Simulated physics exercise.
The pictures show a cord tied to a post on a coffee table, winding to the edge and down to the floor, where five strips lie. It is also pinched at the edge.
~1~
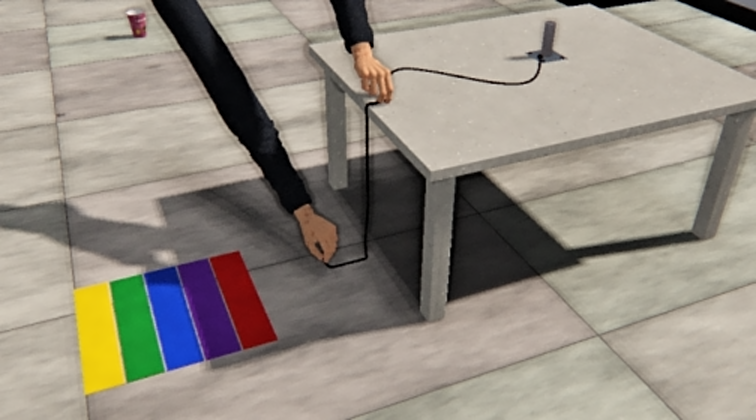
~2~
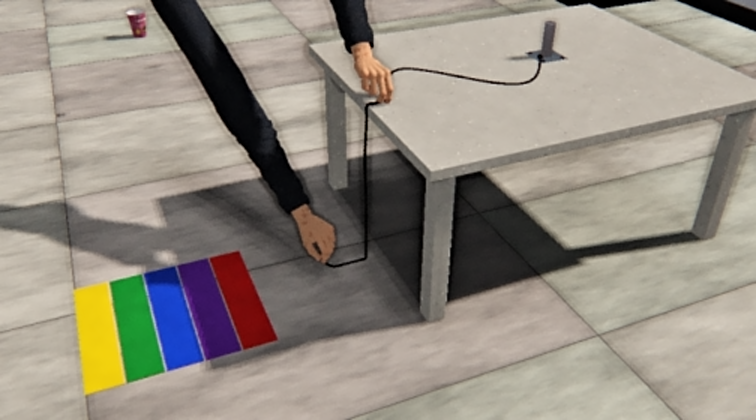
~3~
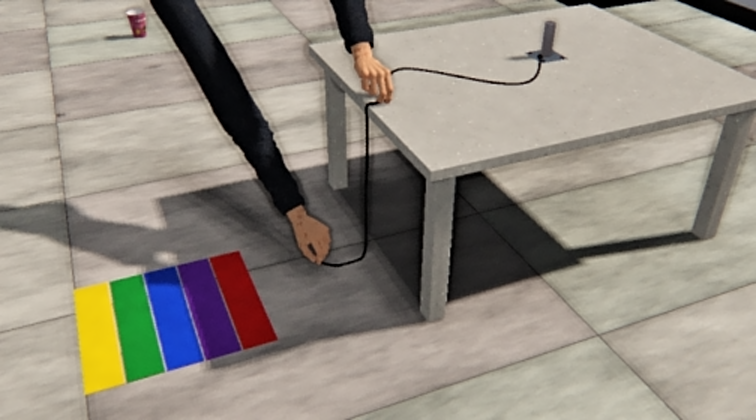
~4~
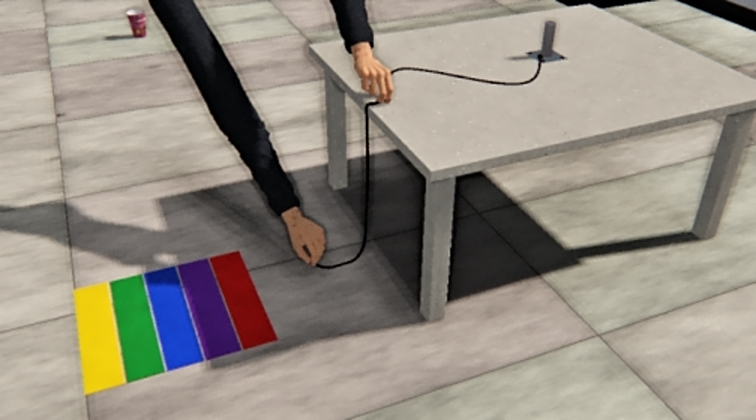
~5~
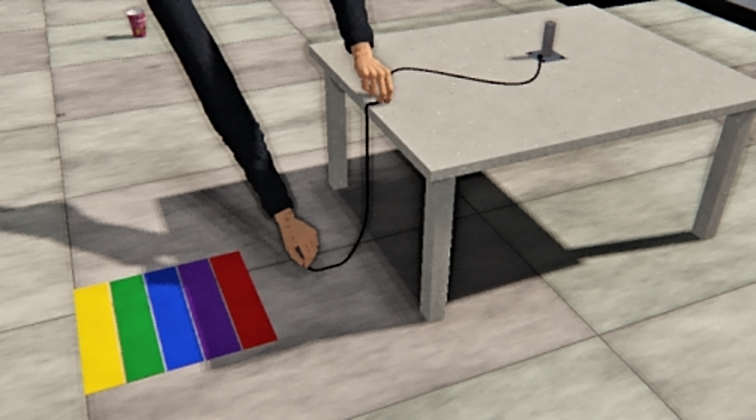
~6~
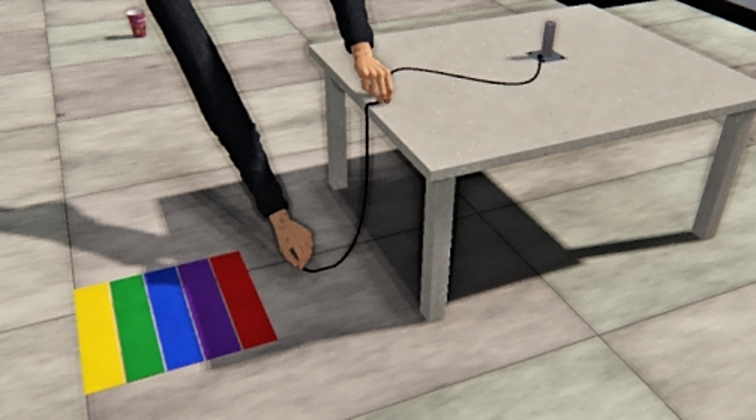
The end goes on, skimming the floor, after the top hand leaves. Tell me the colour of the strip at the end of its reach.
It is yellow.
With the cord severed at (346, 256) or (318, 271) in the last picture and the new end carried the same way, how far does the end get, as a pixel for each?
It ends up at (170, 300) the first time and at (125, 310) the second.
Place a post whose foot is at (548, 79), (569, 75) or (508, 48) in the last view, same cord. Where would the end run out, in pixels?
Going through the tries, you get (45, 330), then (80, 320), then (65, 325).
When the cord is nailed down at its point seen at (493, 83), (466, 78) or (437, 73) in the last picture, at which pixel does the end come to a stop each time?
Near (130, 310), then (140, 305), then (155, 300).
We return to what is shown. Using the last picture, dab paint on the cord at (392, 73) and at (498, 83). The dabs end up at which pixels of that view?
Around (356, 101), then around (457, 74).
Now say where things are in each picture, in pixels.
End (324, 259); red (254, 326); purple (218, 336); blue (181, 346); green (142, 357); yellow (102, 368), in the first frame.
End (321, 259); cord through (539, 71) (480, 81) (402, 69) (386, 101) (365, 171) (366, 240), in the second frame.
End (317, 261), in the third frame.
End (311, 262); cord through (539, 71) (480, 81) (402, 69) (386, 101) (368, 171) (365, 240), in the fourth frame.
End (304, 264), in the fifth frame.
End (299, 265); cord through (539, 71) (480, 81) (402, 69) (386, 101) (367, 171) (354, 242), in the sixth frame.
Soon after, end near (150, 303); over blue.
After that, end near (112, 312); over yellow.
At the stop, end near (90, 318); over yellow. The end stops over the yellow strip.
